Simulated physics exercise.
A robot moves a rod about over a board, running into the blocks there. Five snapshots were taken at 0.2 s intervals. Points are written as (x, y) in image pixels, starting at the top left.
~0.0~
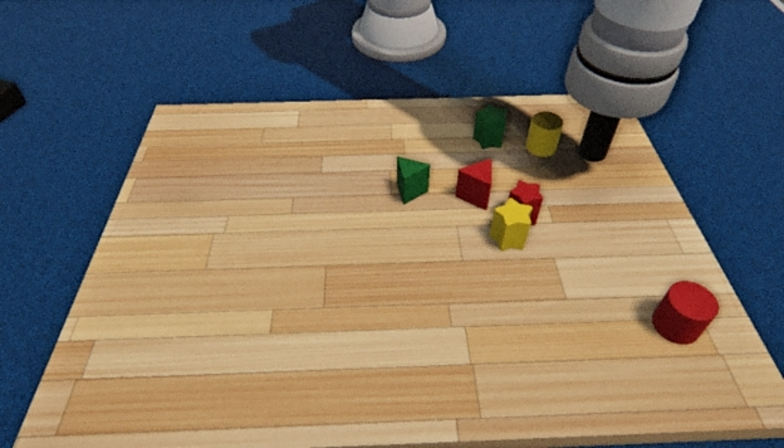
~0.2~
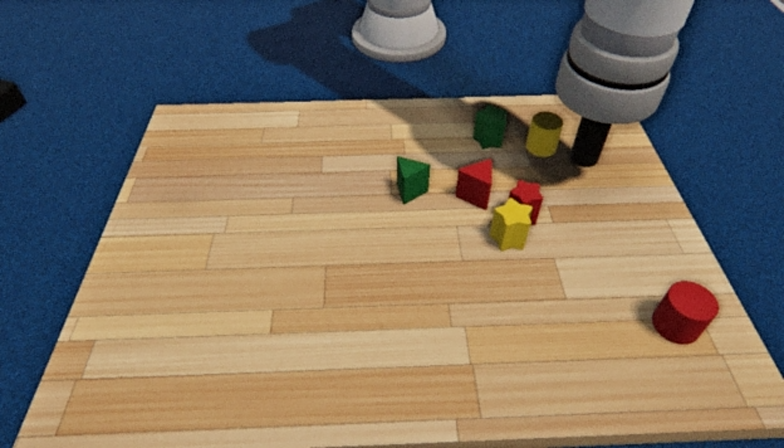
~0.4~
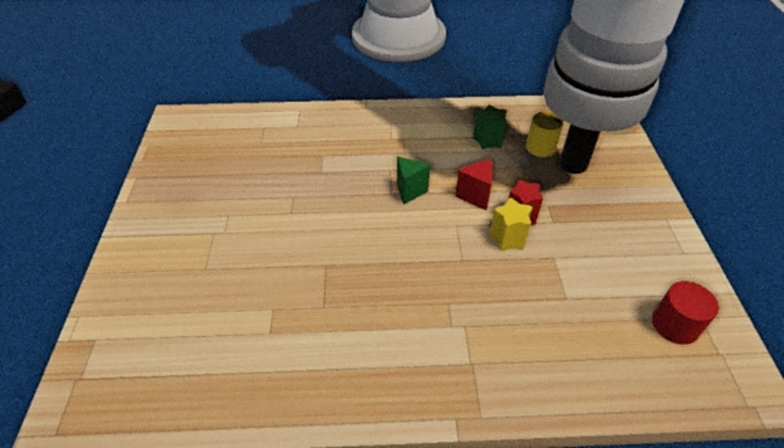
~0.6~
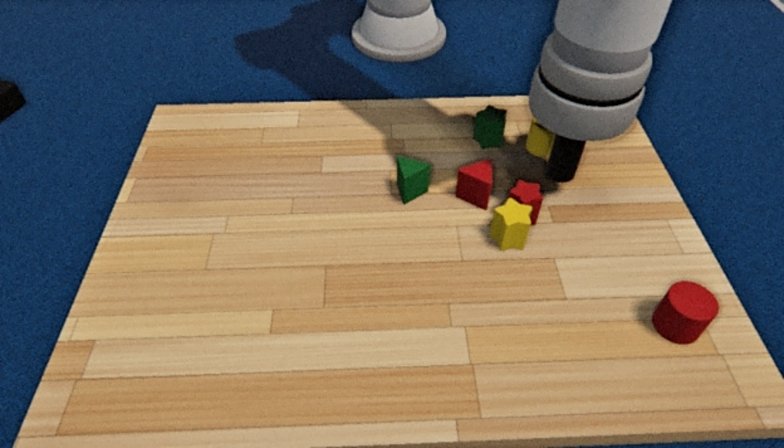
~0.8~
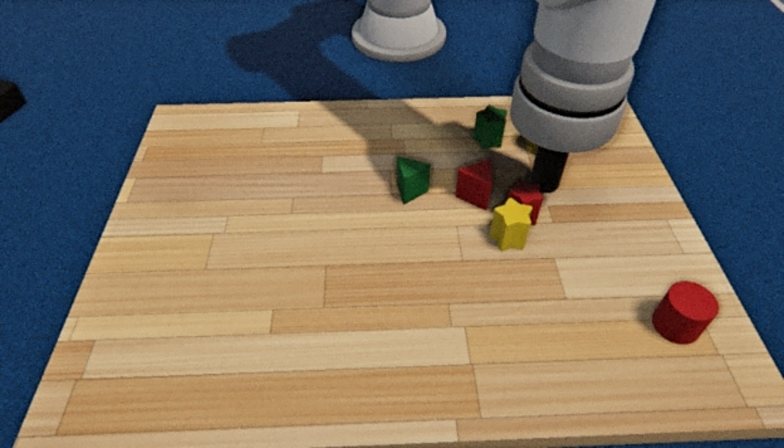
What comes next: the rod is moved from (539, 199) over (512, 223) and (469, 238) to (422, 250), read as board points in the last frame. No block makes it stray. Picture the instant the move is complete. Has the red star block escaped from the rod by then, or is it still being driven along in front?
I'm fairly sure the red star block rides along ahead of the rod to the very end.
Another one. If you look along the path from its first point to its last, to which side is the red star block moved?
The shift goes right.
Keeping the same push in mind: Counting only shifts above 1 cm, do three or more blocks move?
My answer is no.
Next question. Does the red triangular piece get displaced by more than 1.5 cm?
No, it doesn't check out.
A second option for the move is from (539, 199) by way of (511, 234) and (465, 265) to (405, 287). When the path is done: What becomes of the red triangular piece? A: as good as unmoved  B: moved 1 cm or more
The one that fits is A, as good as unmoved.
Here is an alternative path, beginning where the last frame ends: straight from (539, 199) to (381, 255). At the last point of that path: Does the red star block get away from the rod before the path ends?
Short answer: Yes.
What follows on the original path. One third of the way, rod (515, 209); yellow star block (491, 233), turned 45° anticlockwise; red star block (494, 208), turned 30° clockwise.
Two thirds of the way, rod (471, 224); yellow star block (474, 242); red star block (447, 221), turned 50° clockwise.
At the end, rod (423, 236); red triangular piece still; yellow star block (474, 242), turned 125° anticlockwise; red star block (397, 233), turned 45° clockwise.
